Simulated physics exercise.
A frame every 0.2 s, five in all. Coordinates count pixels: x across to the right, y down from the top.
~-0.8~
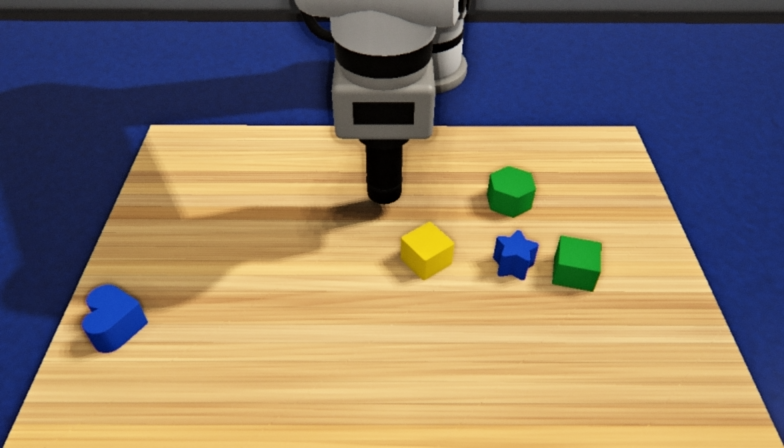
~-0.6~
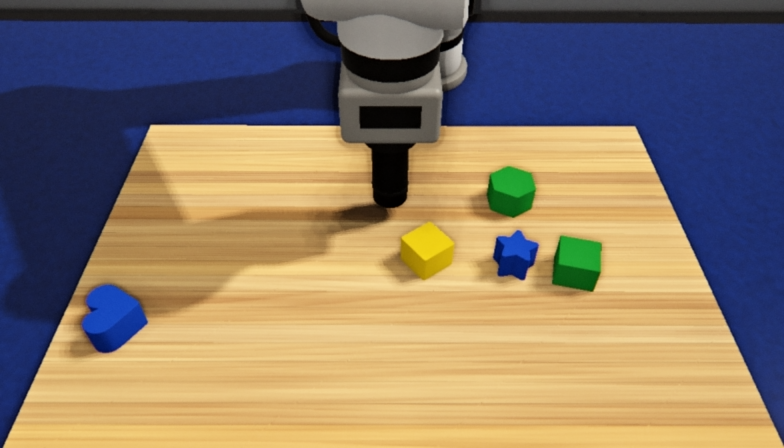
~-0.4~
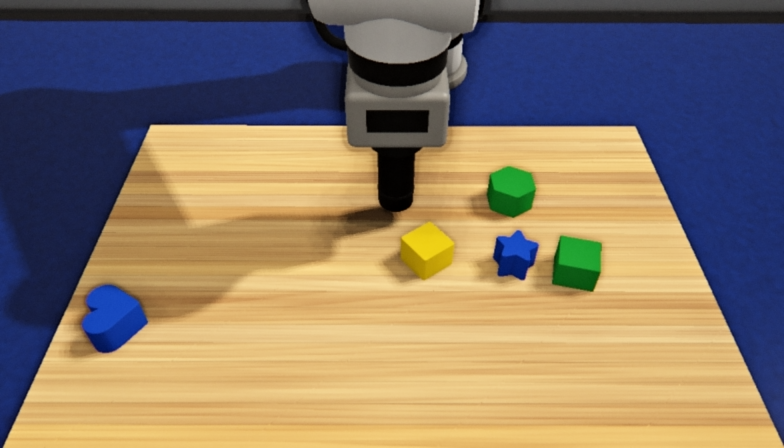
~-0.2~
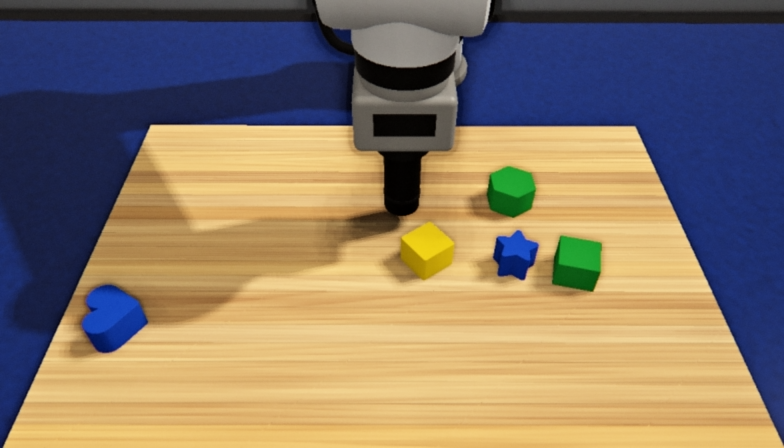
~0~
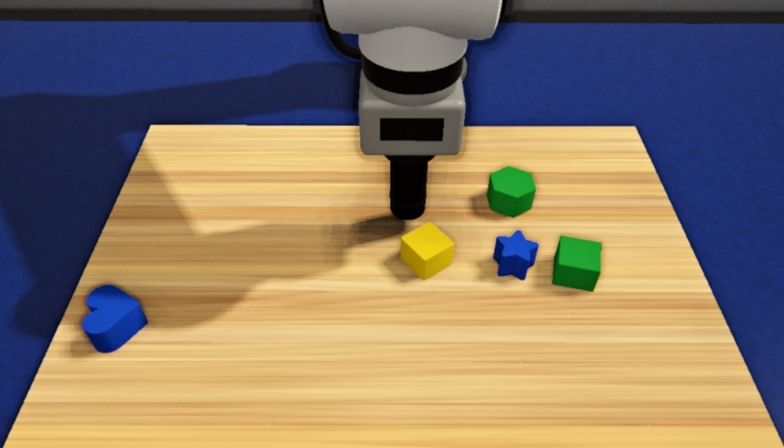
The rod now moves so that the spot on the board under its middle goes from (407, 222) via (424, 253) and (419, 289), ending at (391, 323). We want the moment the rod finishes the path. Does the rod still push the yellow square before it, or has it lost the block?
Expect to find it next to or behind the rod.
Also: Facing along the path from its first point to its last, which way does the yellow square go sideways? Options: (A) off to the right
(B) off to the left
B.
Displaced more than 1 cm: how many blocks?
Displaced: One.
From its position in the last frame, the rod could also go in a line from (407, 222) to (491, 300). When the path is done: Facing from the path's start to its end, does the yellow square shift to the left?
I believe not.
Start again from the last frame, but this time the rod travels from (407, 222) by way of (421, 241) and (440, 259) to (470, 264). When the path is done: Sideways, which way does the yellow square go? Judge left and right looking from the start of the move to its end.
It shifts to the right.
The first path, step by step. One third of the way, rod (425, 241); yellow square (436, 262), turned 20° clockwise.
Two thirds of the way, rod (420, 276); yellow square (443, 298).
At the end, rod (391, 310); yellow square (445, 305), turned 15° anticlockwise; blue star-shaped block still.
